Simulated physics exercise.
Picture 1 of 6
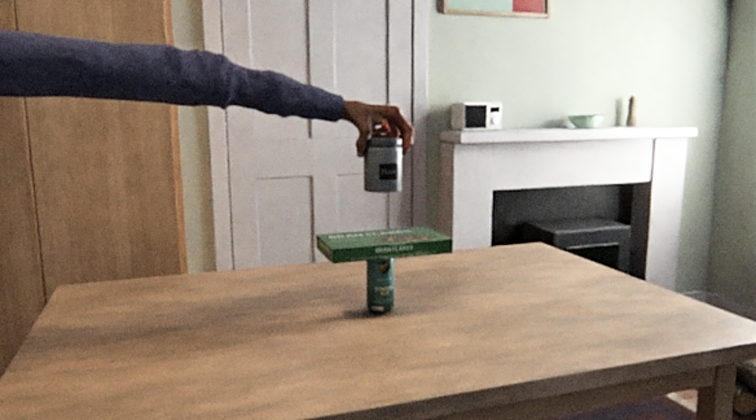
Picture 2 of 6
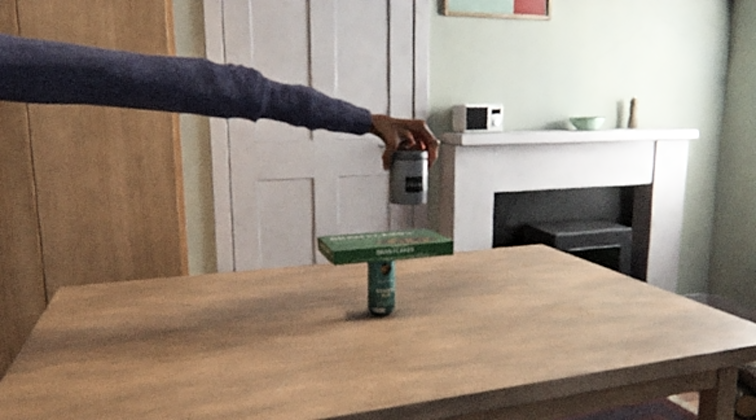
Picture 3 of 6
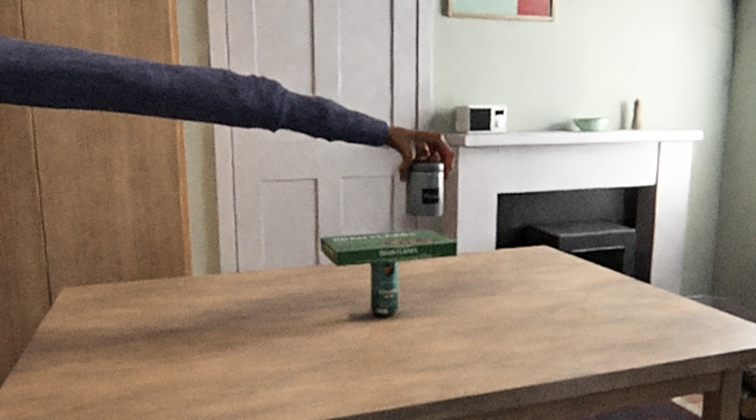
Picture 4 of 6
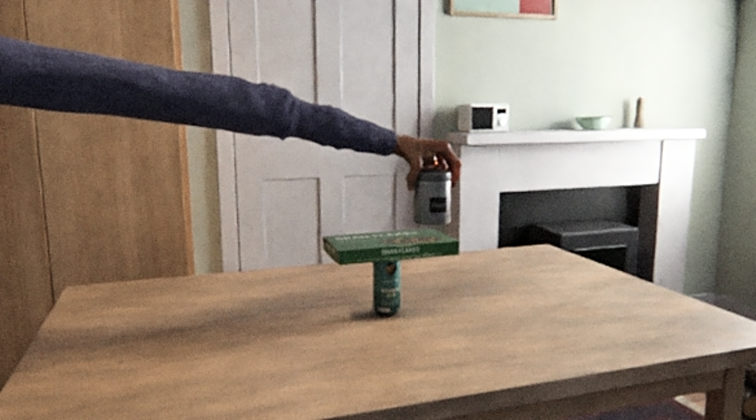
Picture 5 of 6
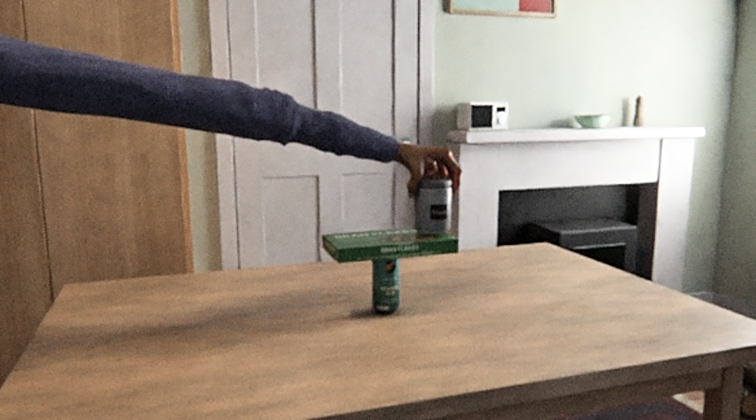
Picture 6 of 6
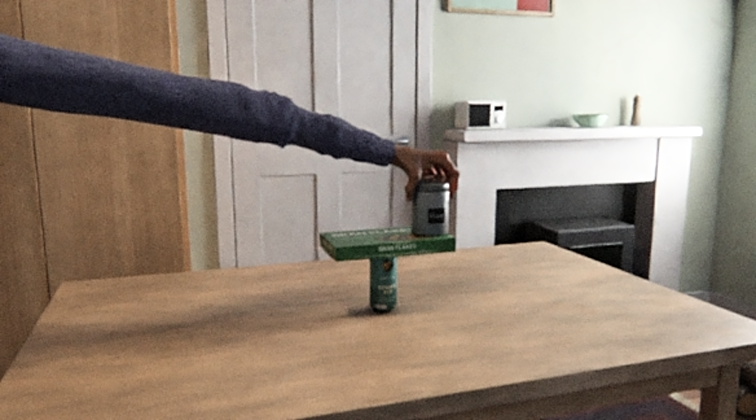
A hand moving a grey jar rightward and down onto the right end of a green packet balanced on a can.
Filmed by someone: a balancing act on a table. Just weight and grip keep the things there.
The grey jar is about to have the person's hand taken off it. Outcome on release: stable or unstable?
Result: A tumble.
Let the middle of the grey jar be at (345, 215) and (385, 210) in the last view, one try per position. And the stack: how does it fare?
The first time it tumbles down, but the second time it stays in place.
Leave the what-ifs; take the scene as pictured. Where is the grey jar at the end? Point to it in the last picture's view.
The object finishes somewhere near (484, 284).
Then, 0.40 s later than the last frame, grey jar now fallen; green packet on its side.
Then, 0.60 s later than the last frame, green packet now fallen.
When it is over, fallen, grey jar and green packet; turquoise can as before. End places, in pixels of the last picture, grey jar near (484, 284). The stack gives way.
